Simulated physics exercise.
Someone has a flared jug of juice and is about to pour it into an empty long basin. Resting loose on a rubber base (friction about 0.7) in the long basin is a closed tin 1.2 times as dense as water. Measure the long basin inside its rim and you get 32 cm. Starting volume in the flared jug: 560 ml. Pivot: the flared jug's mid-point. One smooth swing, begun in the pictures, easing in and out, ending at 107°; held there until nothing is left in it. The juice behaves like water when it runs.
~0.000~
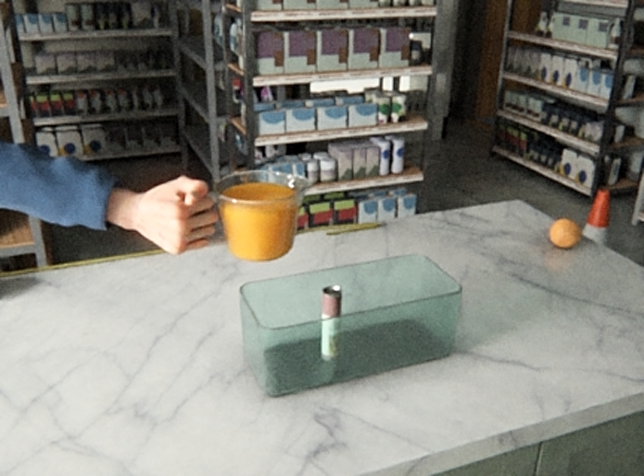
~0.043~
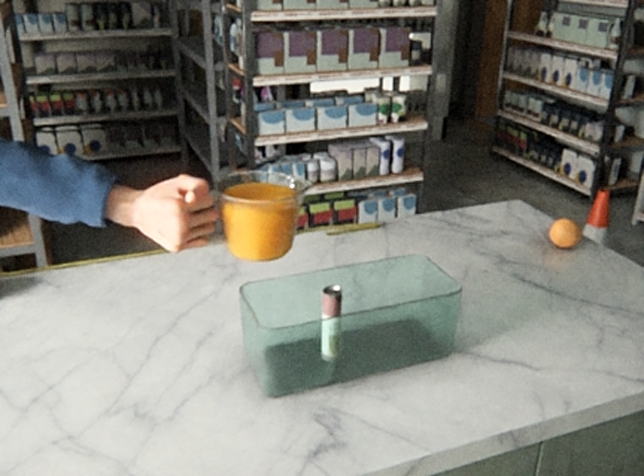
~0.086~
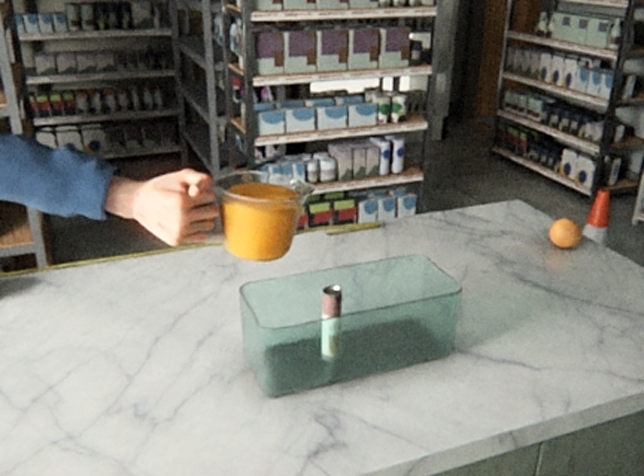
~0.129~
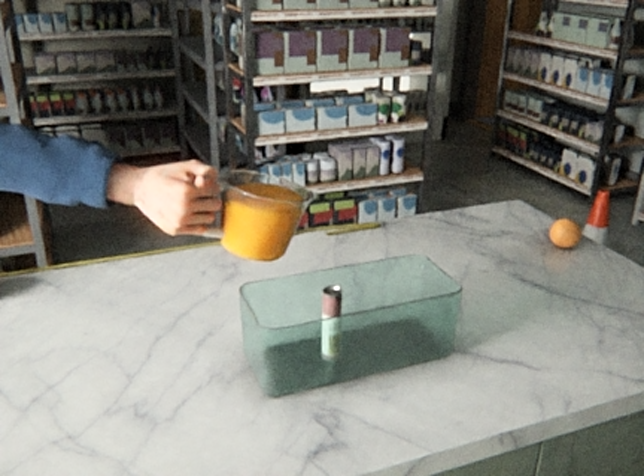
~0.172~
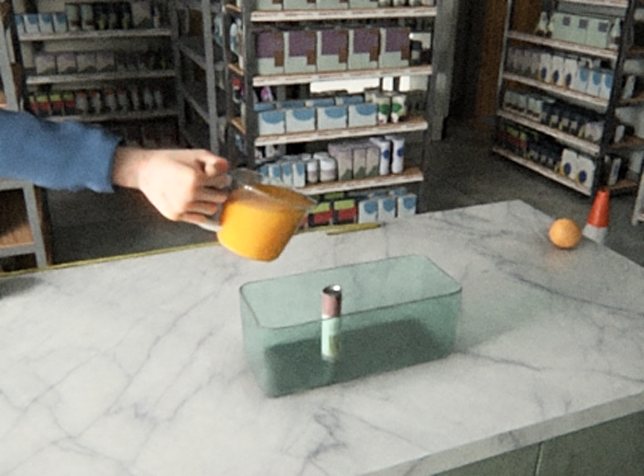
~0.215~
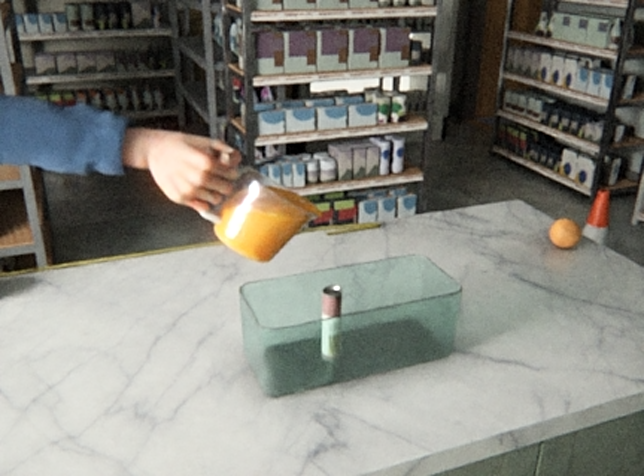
In a storeroom lined with stocked shelves, a hand holds a clear jug of orange juice above a long greenish basin with a small tin inside on a marble counter, then tilts the jug steadily rightward.
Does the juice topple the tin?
My bet is it won't last.
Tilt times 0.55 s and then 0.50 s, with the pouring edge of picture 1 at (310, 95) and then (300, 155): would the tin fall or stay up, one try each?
In the first try it remains standing; in the second it comes down.
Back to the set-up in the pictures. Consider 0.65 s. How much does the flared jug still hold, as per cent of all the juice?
I reckon near 3 per cent still sits there.
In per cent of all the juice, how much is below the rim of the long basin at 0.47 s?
Near 36 in a hundred.
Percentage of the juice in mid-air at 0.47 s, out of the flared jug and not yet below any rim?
At that moment, about 34 percent.
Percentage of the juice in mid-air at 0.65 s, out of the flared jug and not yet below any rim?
Roughly 6 %.
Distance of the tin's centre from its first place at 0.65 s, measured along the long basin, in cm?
I'd put it at around 1 centimetres.
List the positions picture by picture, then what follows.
It leans 0°; its right rim is at (312, 181); the juice meets the walls at (218, 199) and (297, 189); the long basin's rim runs from (249, 308) to (443, 272); the tin's top is at (332, 294), in the first frame.
It leans 2°; its right rim is at (312, 182); the juice meets the walls at (218, 199) and (298, 190), in the second frame.
It leans 6°; its right rim is at (314, 186); the juice meets the walls at (220, 197) and (299, 191), in the third frame.
It leans 14°; its right rim is at (317, 193); the juice meets the walls at (224, 197) and (302, 193), in the fourth frame.
It leans 24°; its right rim is at (319, 203); the juice meets the walls at (226, 200) and (310, 197), in the fifth frame.
It leans 36°; its right rim is at (319, 215); the juice meets the walls at (223, 211) and (306, 205); 3 per cent is over the edge, in the sixth frame.
By 0.47 s the tilt is 101° and 30 per cent is still to pour; the tin stands where it began.
By 0.65 s the tilt is 107° and 3 per cent is still to pour; the tin stands 1 cm from where it began.
By 0.84 s the tilt is 107° and 0 per cent is still to pour; the tin leans 17°.
By 1.05 s the tilt is 107° and 0 per cent is still to pour; the tin lies on its side.
At rest the tin lies on its side.
